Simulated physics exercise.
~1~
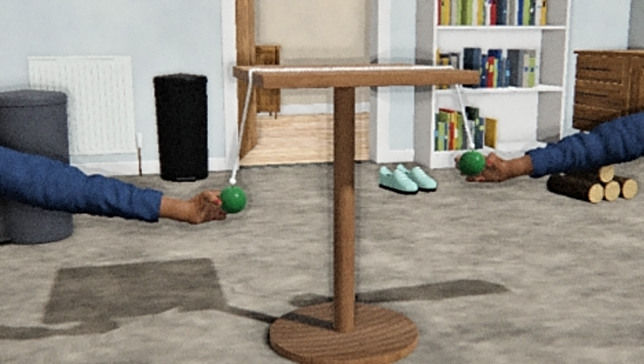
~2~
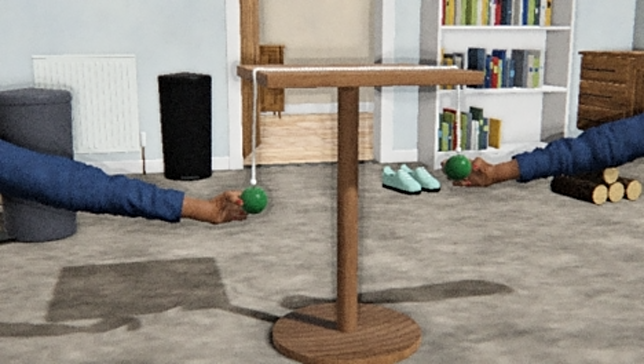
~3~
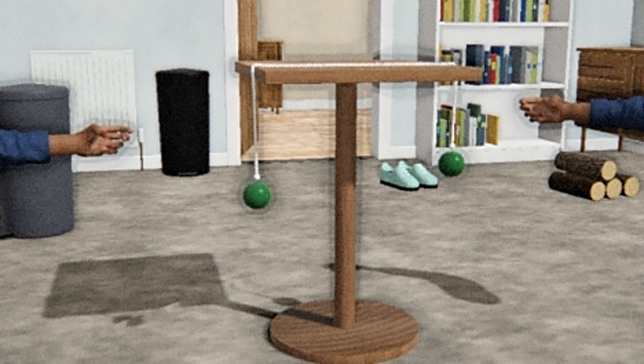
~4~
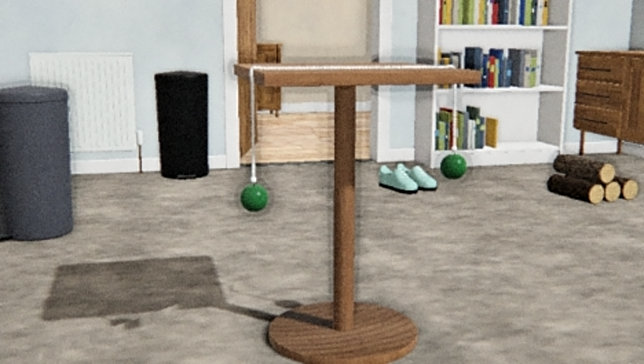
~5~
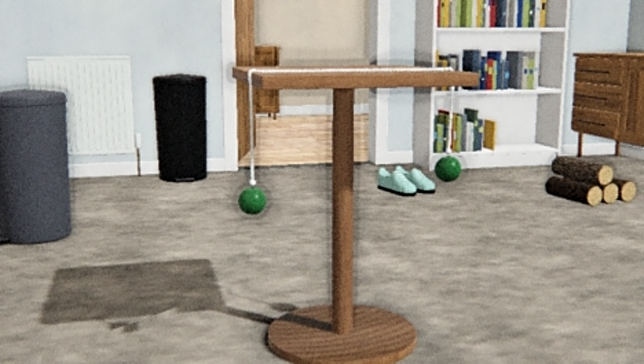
Two small green balls, called apples, hang on a pale string laid across the top of a brown wooden pedestal table, one at each end, in a grey-floored room seen from the front by a slightly swaying camera. Behind stand a dark bin, a white radiator, a bookshelf, pale green shoes and stacked logs, with a grey bin at left. Two blue-sleeved arms reach in from either side, holding the balls outward, and ease them inward until the strings hang straight. The hands let go and withdraw. Both balls stay level where they were, and the string hangs still.
